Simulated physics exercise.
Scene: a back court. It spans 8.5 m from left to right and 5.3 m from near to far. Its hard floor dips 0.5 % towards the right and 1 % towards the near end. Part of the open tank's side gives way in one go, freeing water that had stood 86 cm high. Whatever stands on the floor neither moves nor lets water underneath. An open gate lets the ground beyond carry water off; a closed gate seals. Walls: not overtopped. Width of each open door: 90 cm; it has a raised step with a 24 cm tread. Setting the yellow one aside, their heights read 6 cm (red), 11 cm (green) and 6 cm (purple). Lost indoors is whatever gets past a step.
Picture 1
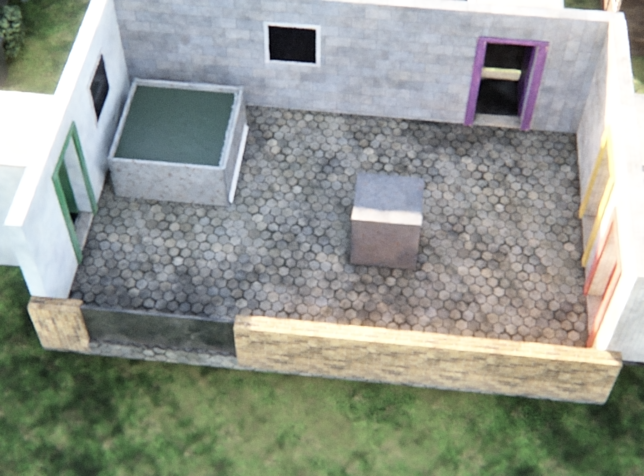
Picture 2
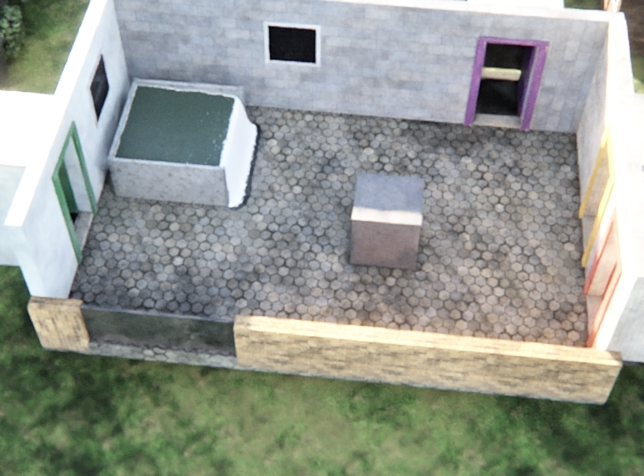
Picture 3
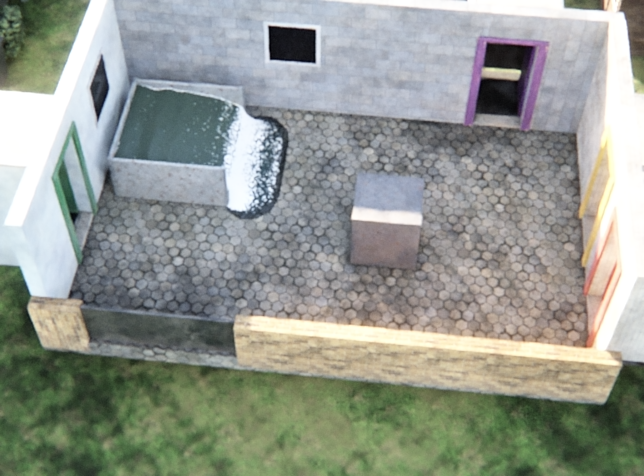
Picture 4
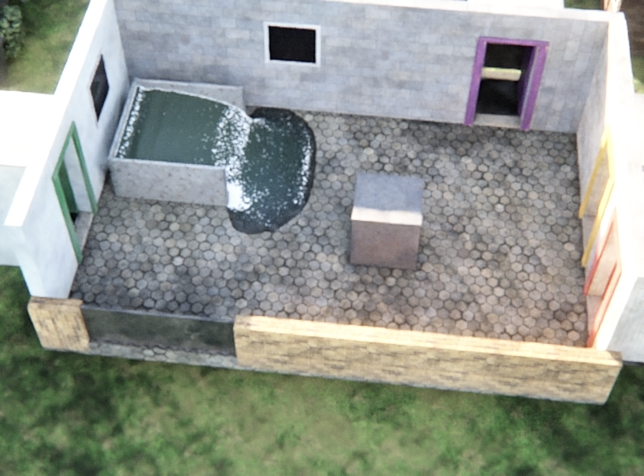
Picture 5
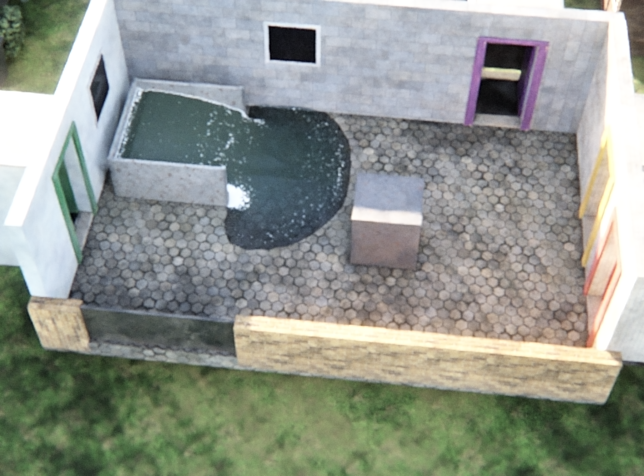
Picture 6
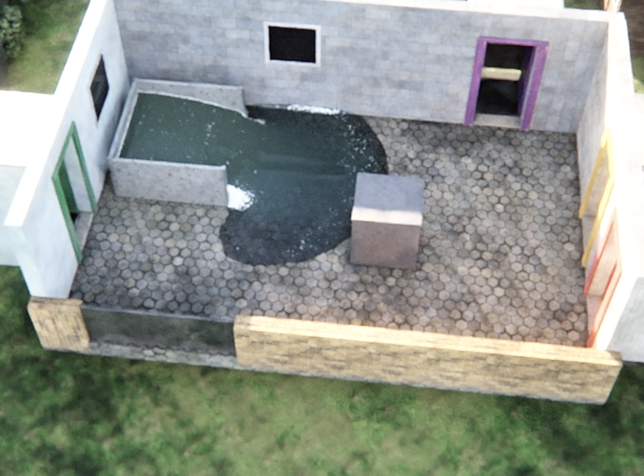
A walled court paved with grey hexagonal stones is seen from high above, with grass beyond its low tan front wall. An open grey tank of dark green water stands at the left, a box-shaped block near the middle, a green doorway left, a purple one at the back, and yellow and red ones right. The tank's right side gives way and foaming water pours out, spreading rightward across the paving to the block, while the view stays still.
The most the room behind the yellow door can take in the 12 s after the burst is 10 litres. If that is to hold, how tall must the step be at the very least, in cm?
Close to 26 cm is just enough.
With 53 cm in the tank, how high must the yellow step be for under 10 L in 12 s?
Roughly 15 cm high.
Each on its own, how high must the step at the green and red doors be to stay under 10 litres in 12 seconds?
Roughly 10.5 cm for the green door and roughly 17 cm for the red door.
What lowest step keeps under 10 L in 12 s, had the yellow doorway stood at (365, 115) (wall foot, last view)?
Something near 13.0 cm.
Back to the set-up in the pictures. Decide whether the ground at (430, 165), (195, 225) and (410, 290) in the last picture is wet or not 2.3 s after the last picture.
First wet through, second bone-dry, third bone-dry.
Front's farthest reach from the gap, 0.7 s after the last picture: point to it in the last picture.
(549, 199).
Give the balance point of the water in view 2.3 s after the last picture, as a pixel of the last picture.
It lies near (386, 193) in the last picture.
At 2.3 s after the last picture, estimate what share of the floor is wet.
Near 65 per cent of the open floor.
Then, 0.7 s after the last picture water covers 40 % of the floor, deepest (36 cm) near (352, 229); it has not reached the yellow door.
Then, 2.3 s after the last picture water covers 65 % of the floor, deepest (40 cm) near (548, 154); 27 cm at the yellow door, 100 litres in over its 11 cm step.
Then, 11.3 s after the last picture water covers 100 % of the floor, deepest (15 cm) near (59, 326); 7 cm at the yellow door, 185 litres in over its 11 cm step.
At the yellow door as built, the water peaked near 27 cm, 1.9 s after the last picture.
With a step of 21.5 cm, 35 litres would have come in within the 12 s; with 29 cm, 4 litres. So under 10 litres takes about 26 cm.
